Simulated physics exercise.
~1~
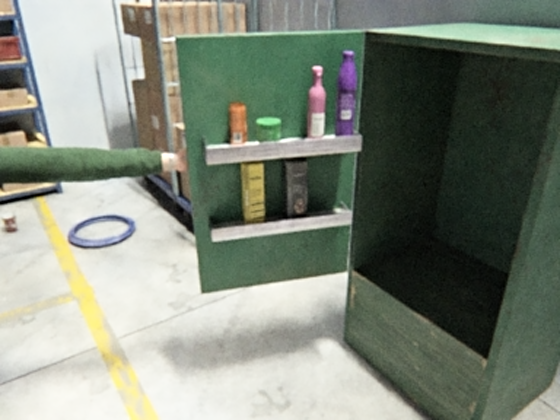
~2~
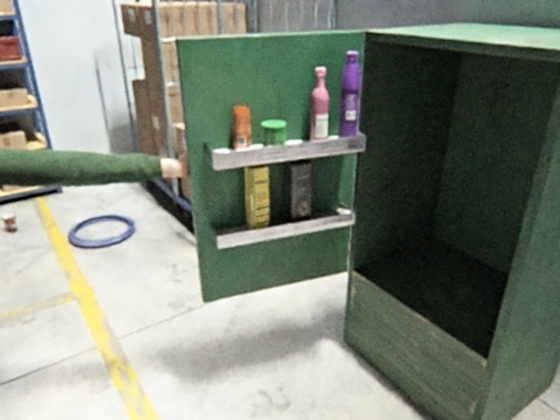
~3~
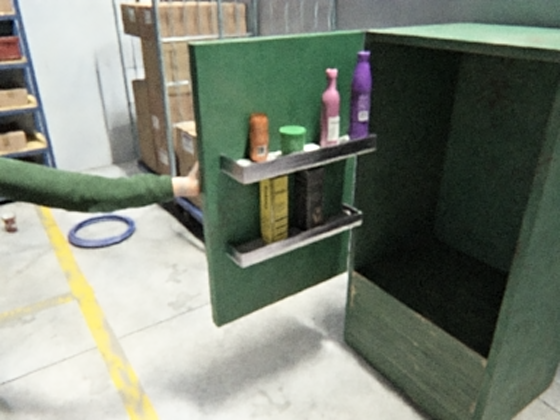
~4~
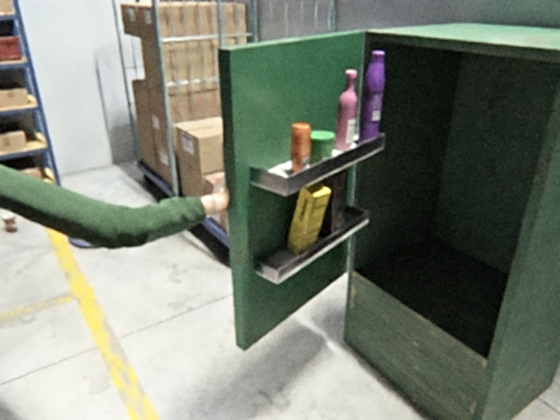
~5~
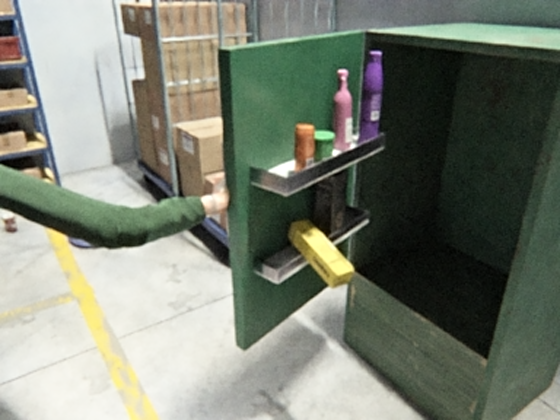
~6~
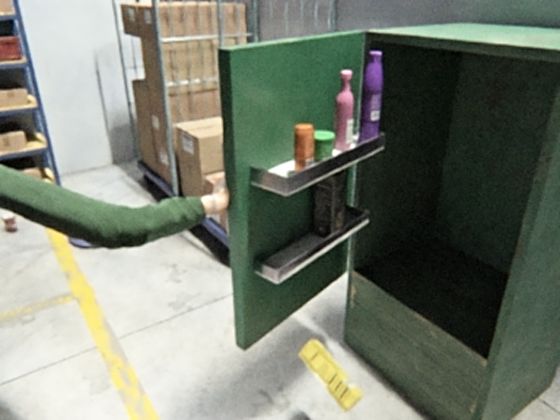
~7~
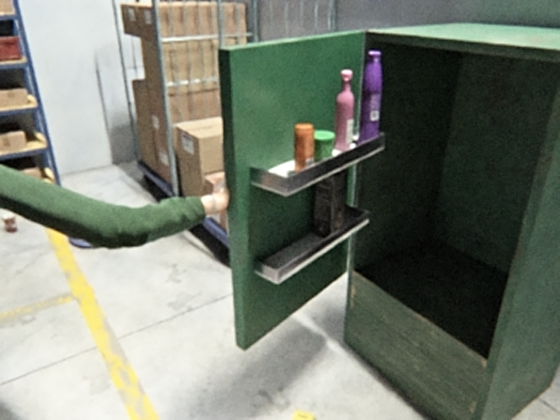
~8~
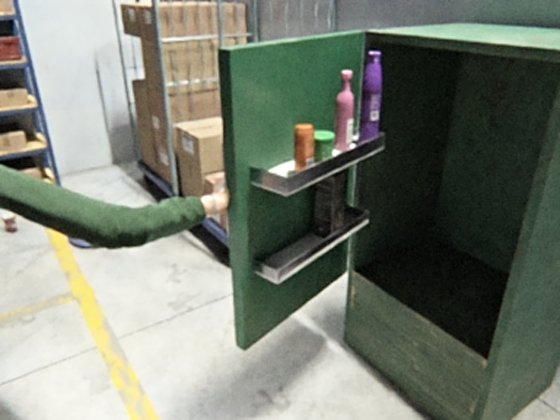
Green-sleeved arm swinging a cabinet door partly closed, then holding it still as a yellow carton tips off the lower rack and falls.
